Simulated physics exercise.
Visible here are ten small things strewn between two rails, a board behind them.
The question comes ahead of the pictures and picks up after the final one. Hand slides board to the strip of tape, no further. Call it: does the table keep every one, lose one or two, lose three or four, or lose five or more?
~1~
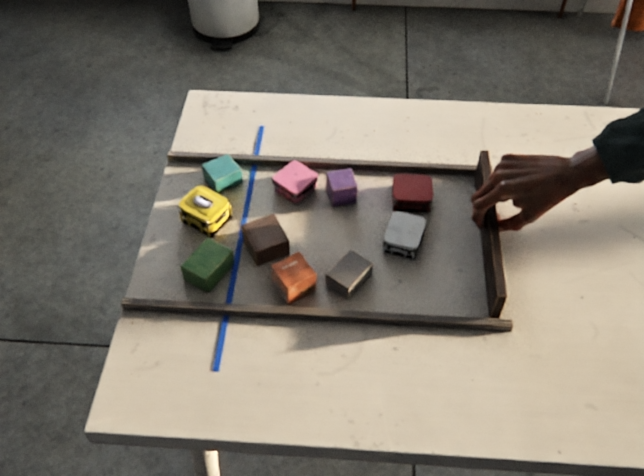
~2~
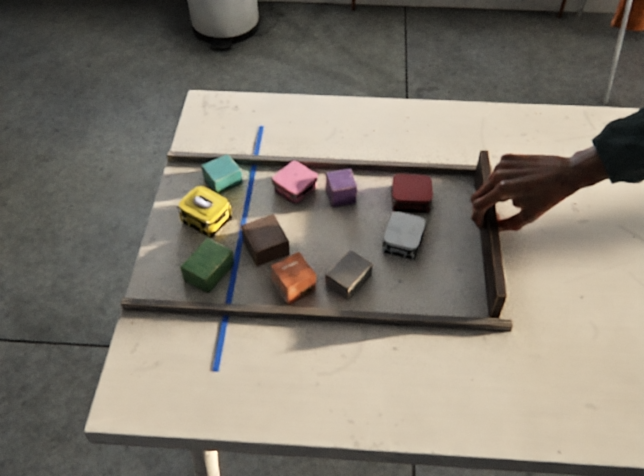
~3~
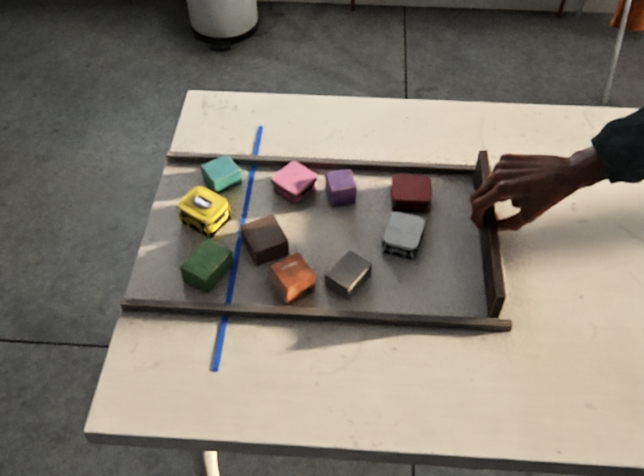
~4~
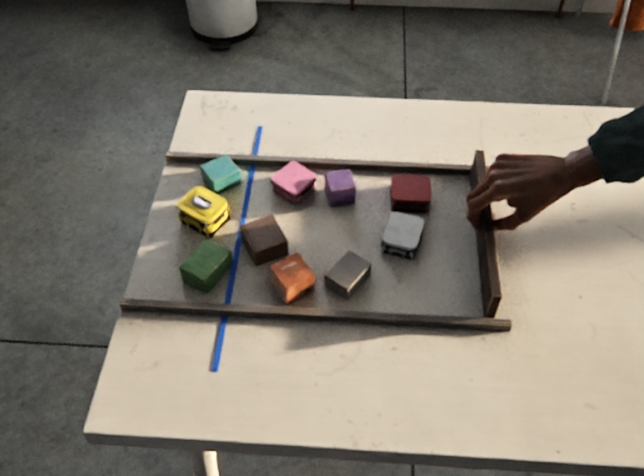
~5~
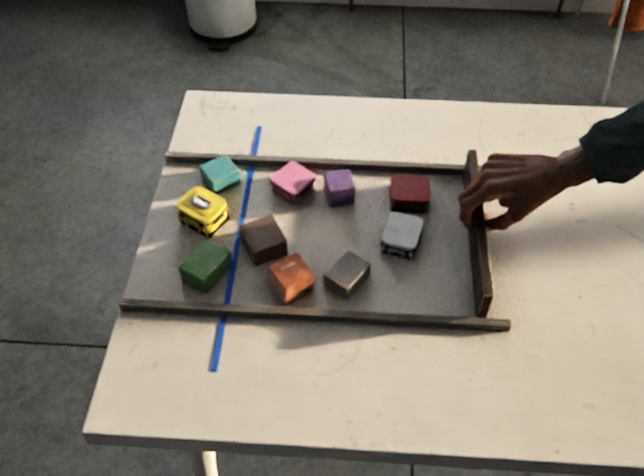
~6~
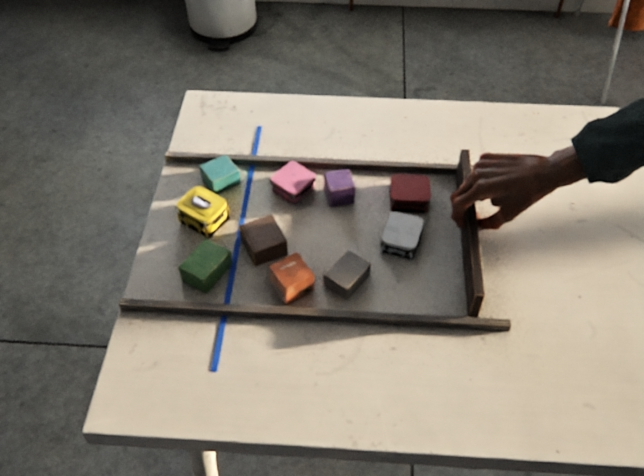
It loses one or two.
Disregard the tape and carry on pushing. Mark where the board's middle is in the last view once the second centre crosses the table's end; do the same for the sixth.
I'd put it close to (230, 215) and later close to (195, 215).
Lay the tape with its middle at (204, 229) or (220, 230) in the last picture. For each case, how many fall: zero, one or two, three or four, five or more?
Going place by place, the count is either three or four; three or four.
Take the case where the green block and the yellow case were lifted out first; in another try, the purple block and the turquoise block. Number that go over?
The number fallen is 1, and in the other try 0.
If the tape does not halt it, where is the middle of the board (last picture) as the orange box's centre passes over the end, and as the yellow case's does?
The middle is at (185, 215) when it's the orange box, and at (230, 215) when it's the yellow case.
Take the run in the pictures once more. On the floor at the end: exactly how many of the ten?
1 in total.
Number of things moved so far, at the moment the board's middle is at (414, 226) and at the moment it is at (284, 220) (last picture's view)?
At the first point the count is 2, at the second it's 10.
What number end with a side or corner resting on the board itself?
Number in contact with it: 3.
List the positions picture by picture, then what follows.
In the first picture, yellow case (205, 211); turquoise block (222, 174); green block (208, 265); board (489, 230); tape (242, 230).
In the second picture, turquoise block (222, 174); white case (404, 235).
In the third picture, green block (207, 265); board (488, 230).
In the fourth picture, yellow case (204, 211); orange box (293, 278).
In the fifth picture, turquoise block (220, 175); grey block (347, 275).
In the sixth picture, yellow case (203, 211); turquoise block (220, 174); green block (206, 265); board (469, 229); tape (240, 231).
Early on, none off yet; yellow case at rest near (203, 211); turquoise block at rest near (220, 174); green block at rest near (206, 265).
A while later, none off yet; yellow case at rest near (203, 211); turquoise block moving near (217, 174); green block at rest near (206, 265).
Further along, none off yet; yellow case travelled a little near (187, 211); turquoise block travelled well along near (170, 168); green block travelled about its own width near (177, 271).
Finally, the number that fall off is one or two; lost, turquoise block.
